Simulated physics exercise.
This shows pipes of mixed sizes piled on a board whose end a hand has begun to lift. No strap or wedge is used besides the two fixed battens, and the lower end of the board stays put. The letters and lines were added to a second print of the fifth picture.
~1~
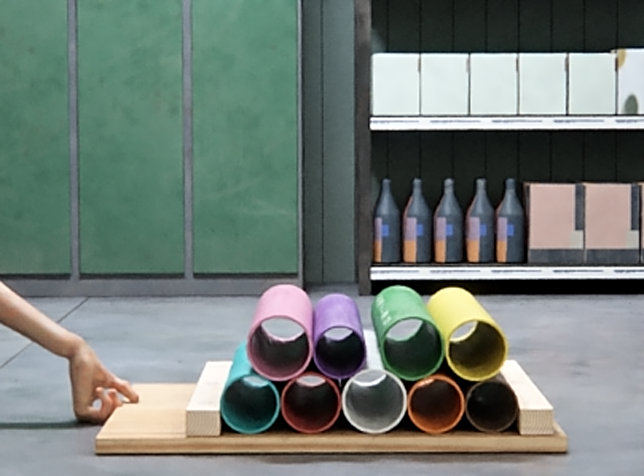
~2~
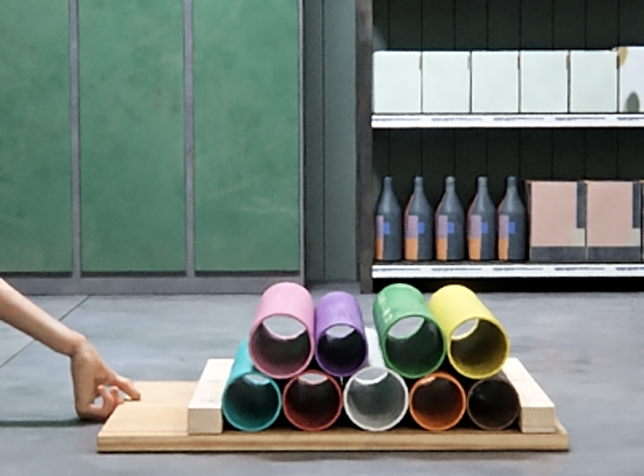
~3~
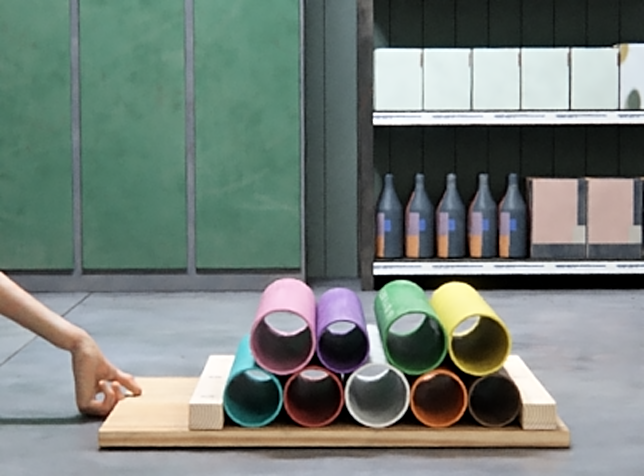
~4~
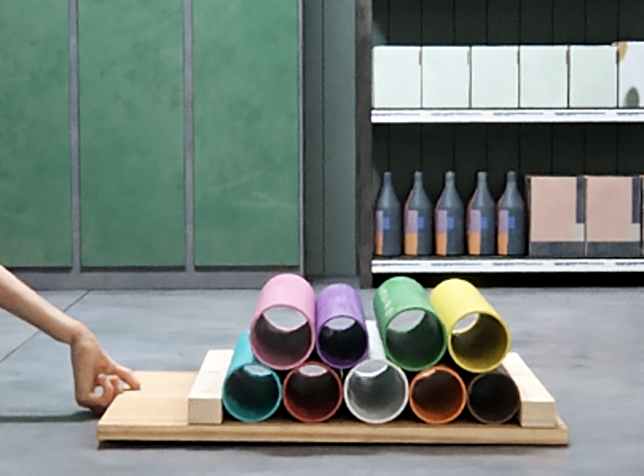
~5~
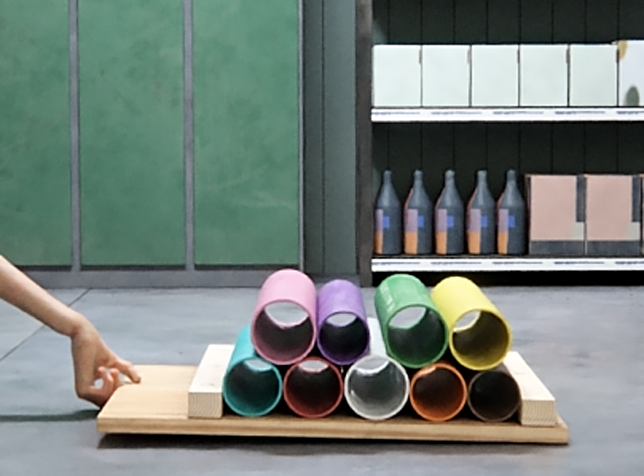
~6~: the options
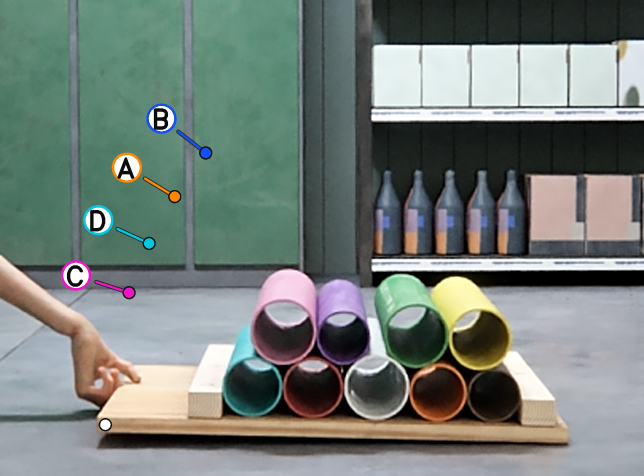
Hand at left slightly lifting the end of a wooden board stacked with colourful pipes, the pile barely shifting between wooden blocks.
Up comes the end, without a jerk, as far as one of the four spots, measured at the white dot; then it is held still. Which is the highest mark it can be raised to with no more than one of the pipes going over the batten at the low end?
Mark C is as high as it can go.
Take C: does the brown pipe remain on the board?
Yes.
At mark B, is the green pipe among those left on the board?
No, with B.
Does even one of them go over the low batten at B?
Yes.
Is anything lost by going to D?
At D: Yes.
On the marked copy, A at (175, 197); B at (206, 153); C at (129, 293); D at (149, 243); the white dot at (105, 425).
Taking C. A third of the way, board at 13°.
Two thirds of the way, board at 18°.
When it is over, board at 18°, one over the low batten (yellow).
As for the rest, A four over the low batten (pink, purple, green, yellow); B four over the low batten (pink, purple, green, yellow); D two over the low batten (green, yellow).
